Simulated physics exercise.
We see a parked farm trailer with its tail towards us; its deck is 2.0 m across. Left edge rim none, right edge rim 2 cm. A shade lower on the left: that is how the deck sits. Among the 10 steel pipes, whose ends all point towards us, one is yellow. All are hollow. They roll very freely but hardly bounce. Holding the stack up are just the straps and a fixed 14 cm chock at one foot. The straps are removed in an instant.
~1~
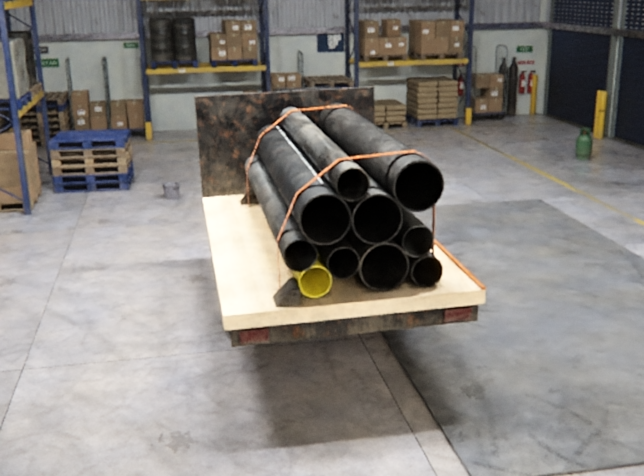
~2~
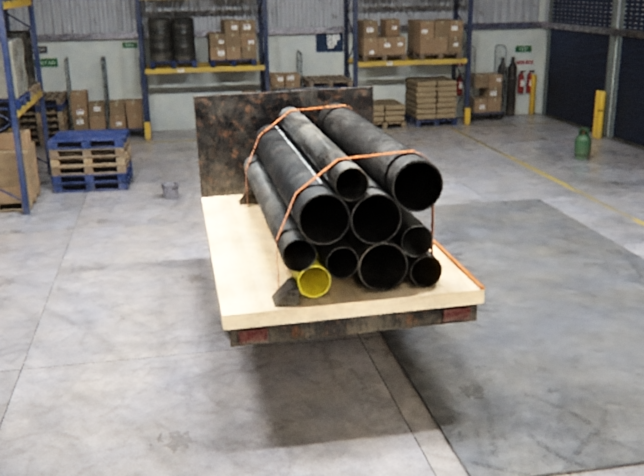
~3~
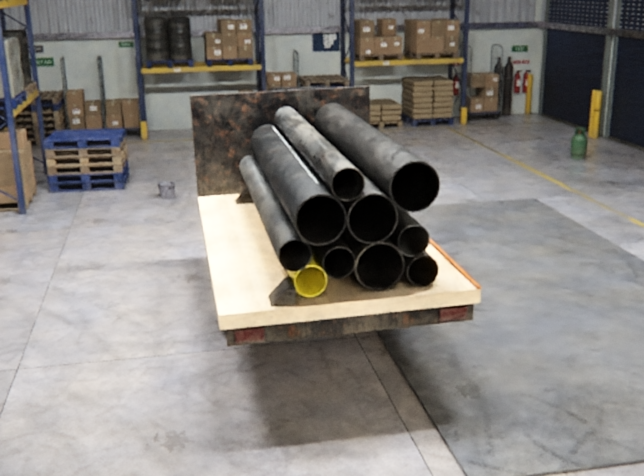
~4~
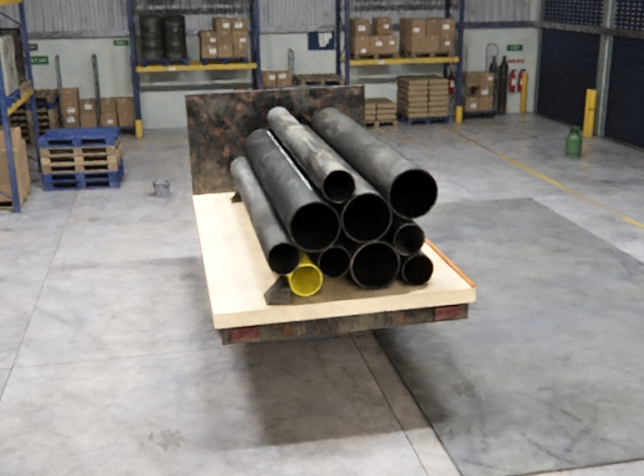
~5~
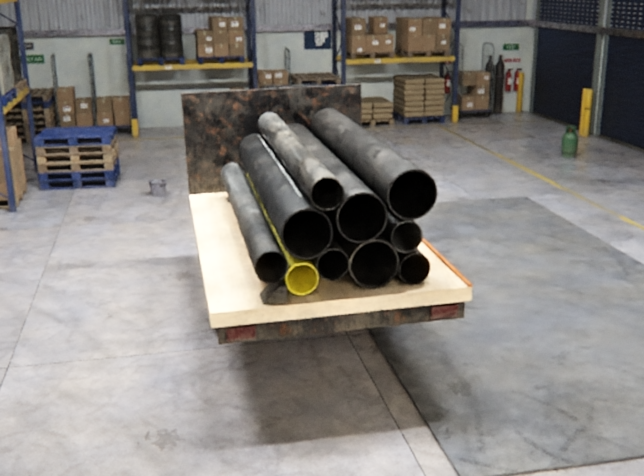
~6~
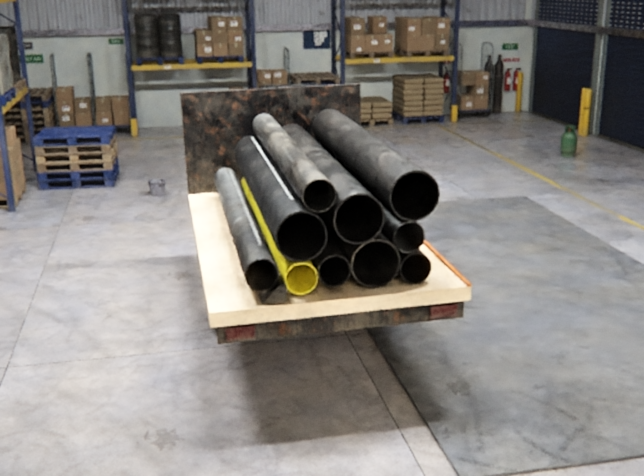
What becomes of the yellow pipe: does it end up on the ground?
The yellow pipe does not.
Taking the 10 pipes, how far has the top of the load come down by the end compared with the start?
Roughly 60 cm.
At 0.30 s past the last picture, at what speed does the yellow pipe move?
Reading: Roughly 0.0 m/s.
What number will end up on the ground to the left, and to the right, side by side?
Count by side - left 4, right 1.
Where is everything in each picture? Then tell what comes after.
Yellow at (316, 283); straps on; chock at (296, 295); the deck is a shade lower on the left; 3 of the 10 lie on the deck itself, in the first frame.
Yellow at (315, 283); straps tight, in the second frame.
Yellow at (311, 282); no straps, in the third frame.
Yellow at (306, 281); no straps, in the fourth frame.
Yellow at (303, 280); no straps, in the fifth frame.
Yellow at (302, 280); straps gone; chock at (282, 292), in the sixth frame.
Then, 0.3 s after the last picture, yellow is on the deck, 70 cm from the left edge; 0 gone from the deck.
At rest (5.5 s after the last picture), yellow is on the deck, 70 cm from the left edge; 5 gone from the deck.
